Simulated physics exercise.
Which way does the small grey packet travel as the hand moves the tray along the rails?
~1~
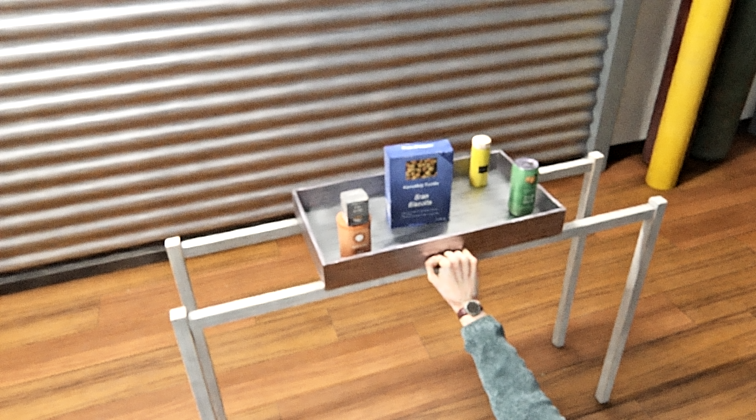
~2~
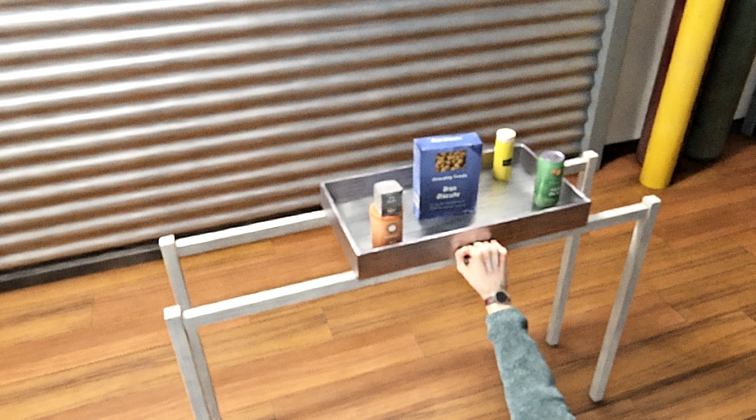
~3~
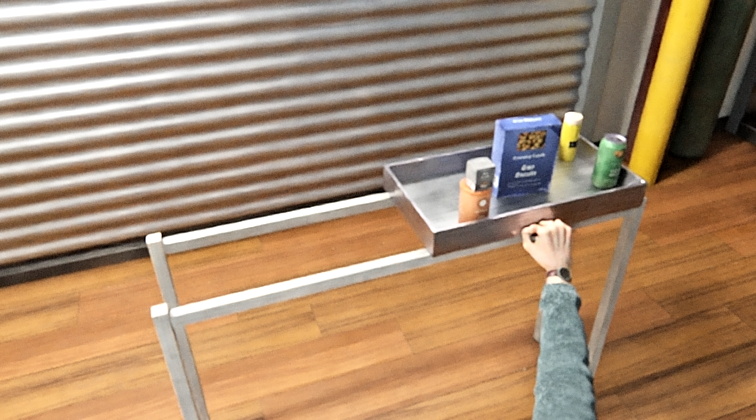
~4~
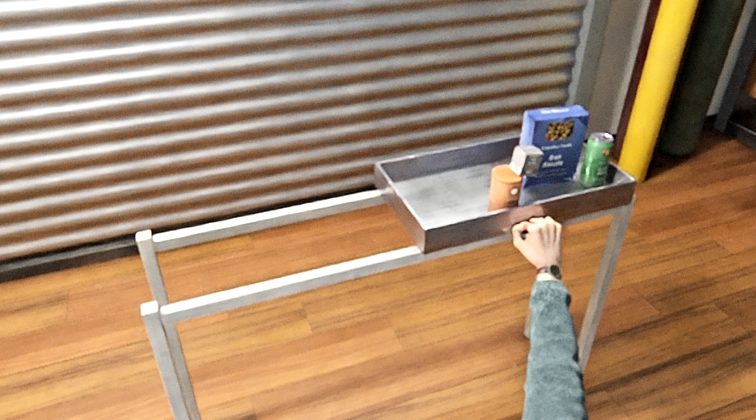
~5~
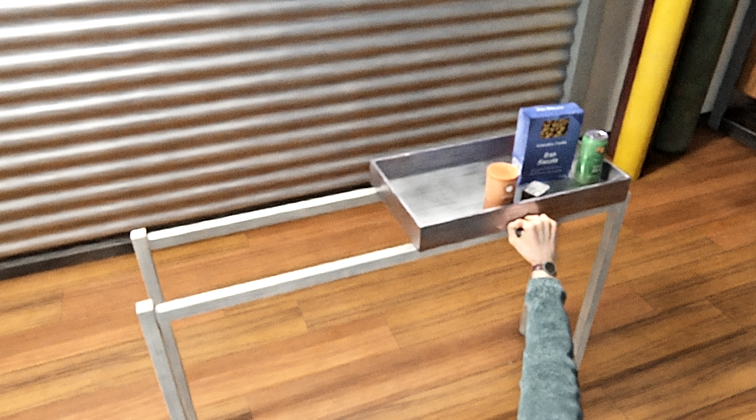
It travels to the right, riding on the orange tin before tipping off and ending on its side in the tray.
